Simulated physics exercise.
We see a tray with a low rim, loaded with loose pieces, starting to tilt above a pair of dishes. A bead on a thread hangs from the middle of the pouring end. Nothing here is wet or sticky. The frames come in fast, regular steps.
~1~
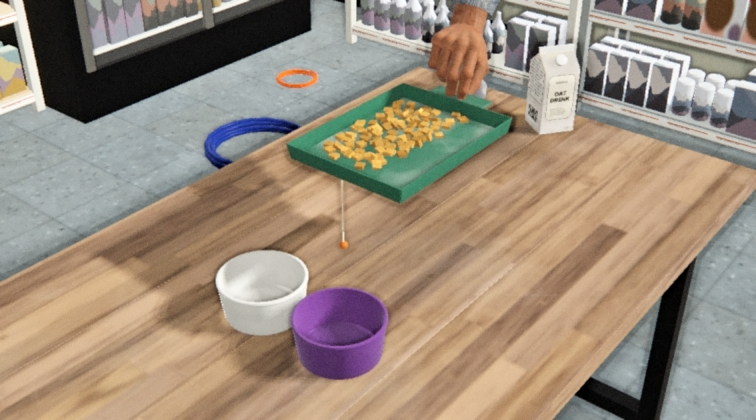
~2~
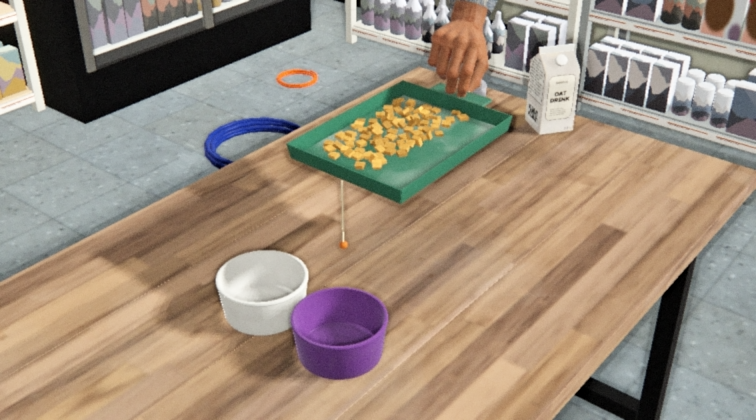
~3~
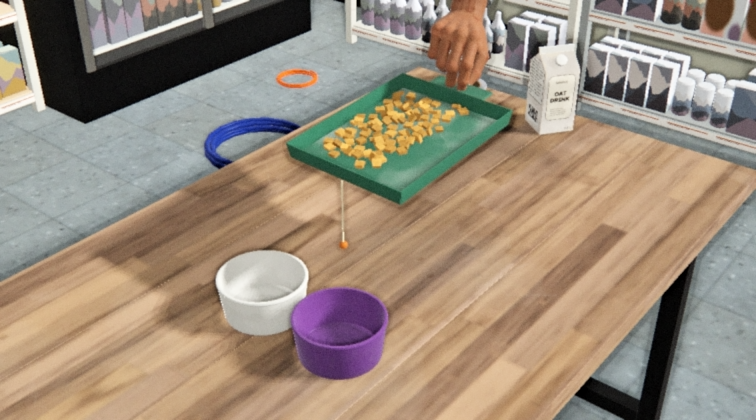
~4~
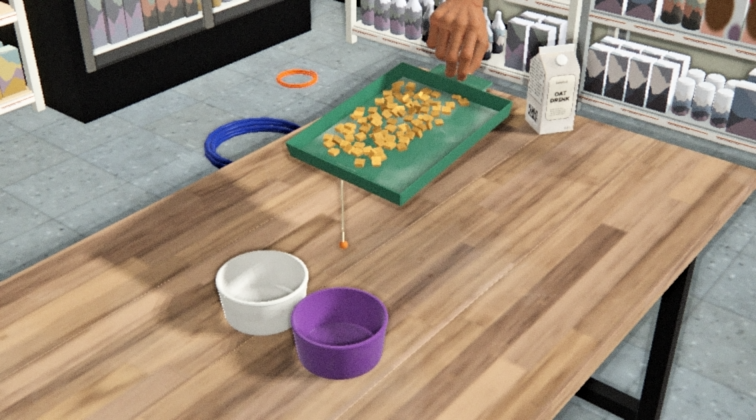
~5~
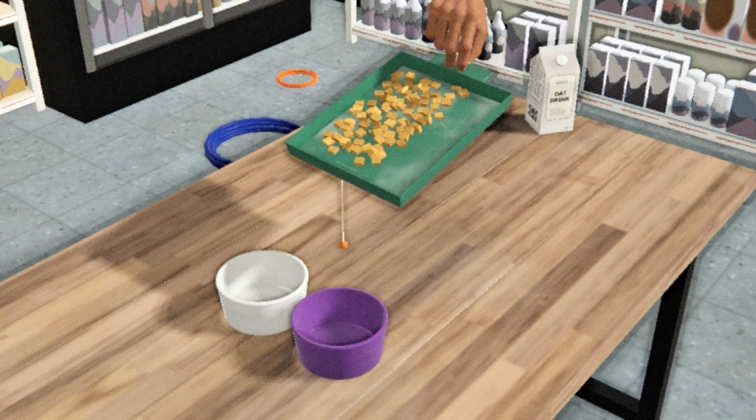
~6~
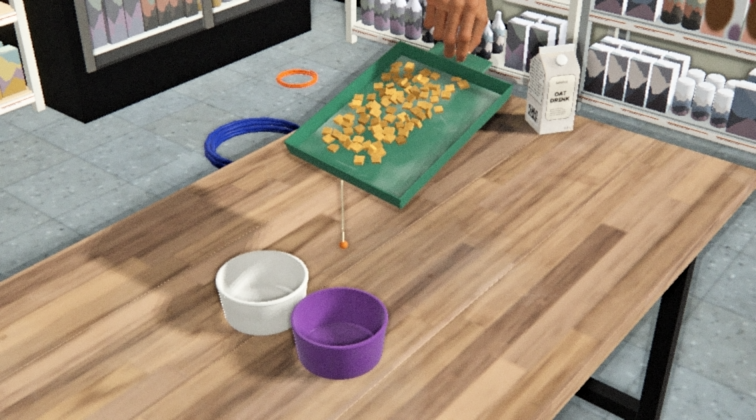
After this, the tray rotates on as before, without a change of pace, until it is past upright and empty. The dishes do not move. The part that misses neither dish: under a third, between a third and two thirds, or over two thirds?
They take under a third between them.
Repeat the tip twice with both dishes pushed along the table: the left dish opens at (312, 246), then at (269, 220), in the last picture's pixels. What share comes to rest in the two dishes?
First some 80, then 10 per cent.
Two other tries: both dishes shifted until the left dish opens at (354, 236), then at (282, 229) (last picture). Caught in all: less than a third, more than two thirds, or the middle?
The first try: Below one third. The second: Between a third and two thirds.
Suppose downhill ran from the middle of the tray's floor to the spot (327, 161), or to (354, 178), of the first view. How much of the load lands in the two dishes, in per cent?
About 0 and 30 per cent.
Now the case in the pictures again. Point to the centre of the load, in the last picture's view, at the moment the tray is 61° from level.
Close to (364, 169).
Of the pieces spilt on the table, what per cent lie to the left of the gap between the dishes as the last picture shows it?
Close to 0 per cent.
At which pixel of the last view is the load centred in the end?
Roughly at (369, 319).
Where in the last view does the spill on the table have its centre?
Near (376, 317).
Just after the last frame, tray tipped steeply; almost all on the tray; just a few in the air.
A moment on, tray tipped right over; the larger part on the tray; about a tenth in the right dish; about a tenth outside both; just a few in the air.
Further on, tray tipped past a quarter turn; about a tenth in the right dish; about a tenth in the left dish; the larger part outside both.
When it is over, tray tipped past a quarter turn; about a tenth in the right dish; about a tenth in the left dish; the larger part outside both.
